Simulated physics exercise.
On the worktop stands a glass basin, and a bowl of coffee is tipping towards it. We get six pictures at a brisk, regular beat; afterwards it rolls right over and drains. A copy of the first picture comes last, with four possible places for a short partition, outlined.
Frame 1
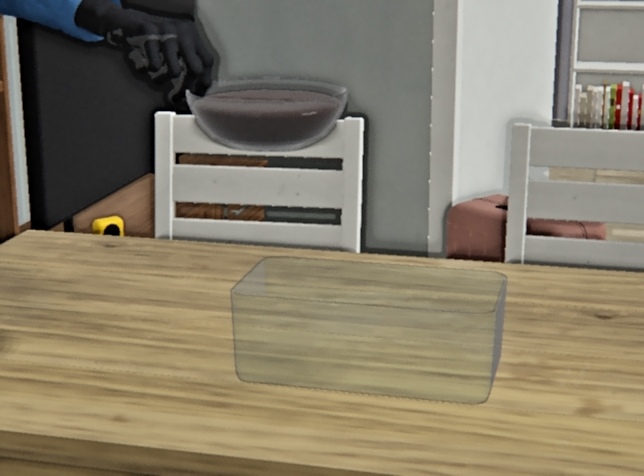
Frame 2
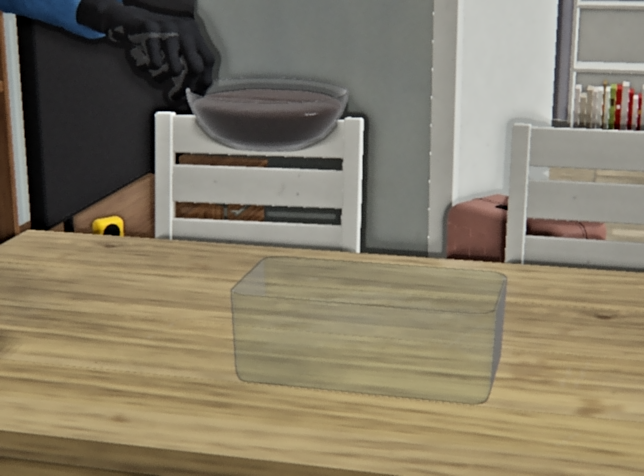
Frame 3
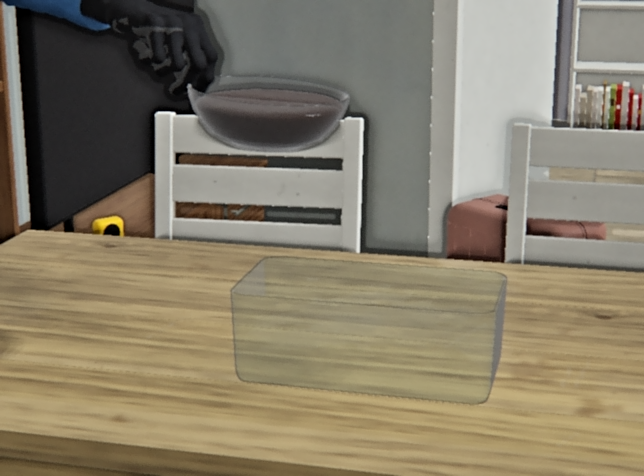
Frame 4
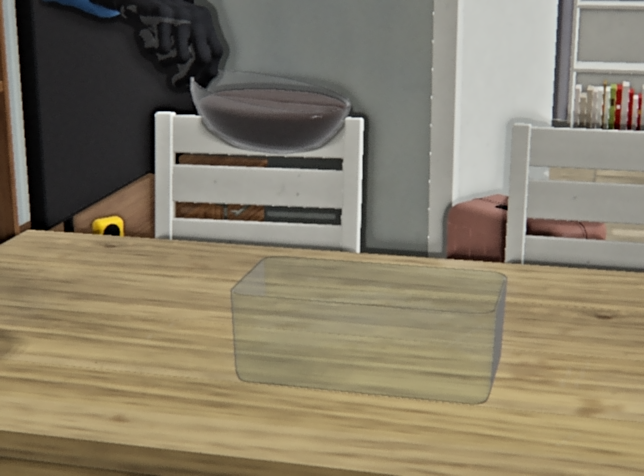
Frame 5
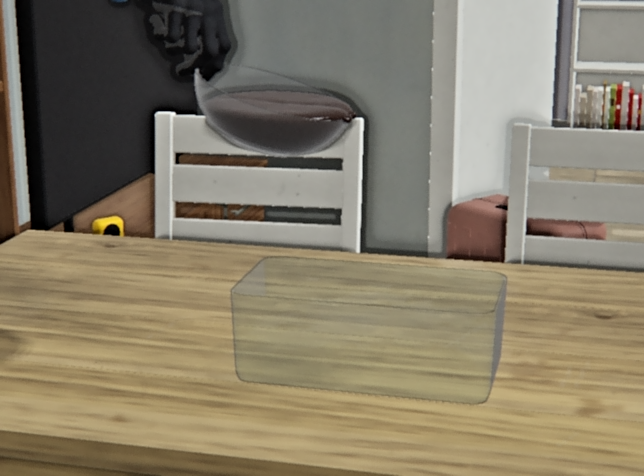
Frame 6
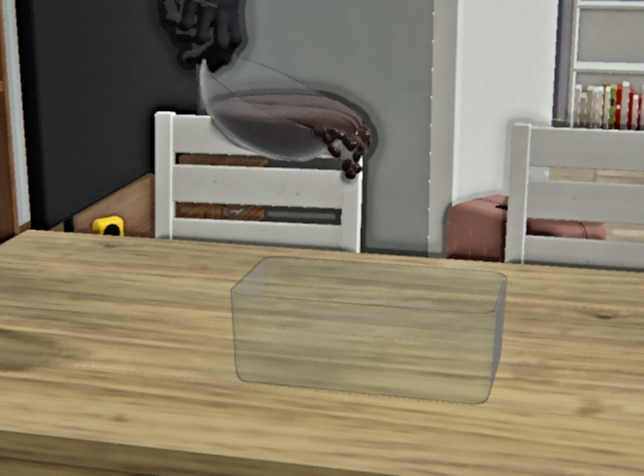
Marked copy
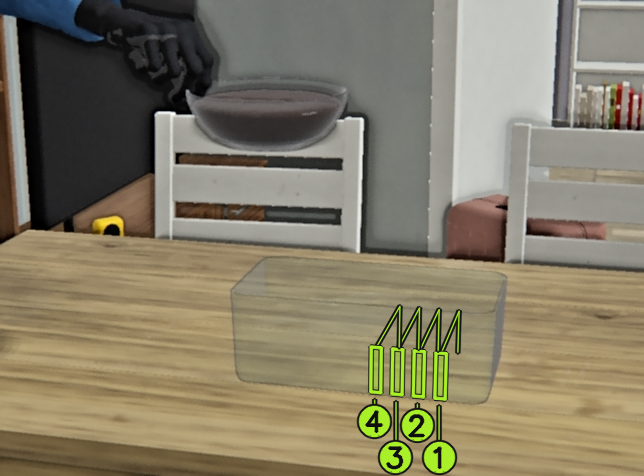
A clear bowl of dark brown coffee tilts to the right above a light wooden worktop, seen from a fixed, slightly raised view in a room with white chairs. An empty, see-through rectangular basin stands on the worktop, while a black-gloved hand with a blue sleeve is at the bowl's upper left. The hand rises as the bowl tips gradually, and coffee slips over its right lip in dark blobs.
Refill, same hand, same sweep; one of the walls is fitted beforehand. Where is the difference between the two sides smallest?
I would pick place 3.
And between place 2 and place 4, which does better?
Place 4.
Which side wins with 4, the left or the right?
The right side.
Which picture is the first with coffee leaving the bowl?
Picture 5.
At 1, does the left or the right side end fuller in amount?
More ends on the left.
On the marked copy, 1 at (439, 406); 2 at (417, 403); 3 at (395, 401); 4 at (374, 399).
If 1 is chosen, about 96 % ends left of the wall and 2 % right of it.
If 2 is chosen, about 86 % ends left of the wall and 12 % right of it.
If 3 is chosen, about 53 % ends left of the wall and 45 % right of it.
If 4 is chosen, about 30 % ends left of the wall and 69 % right of it.
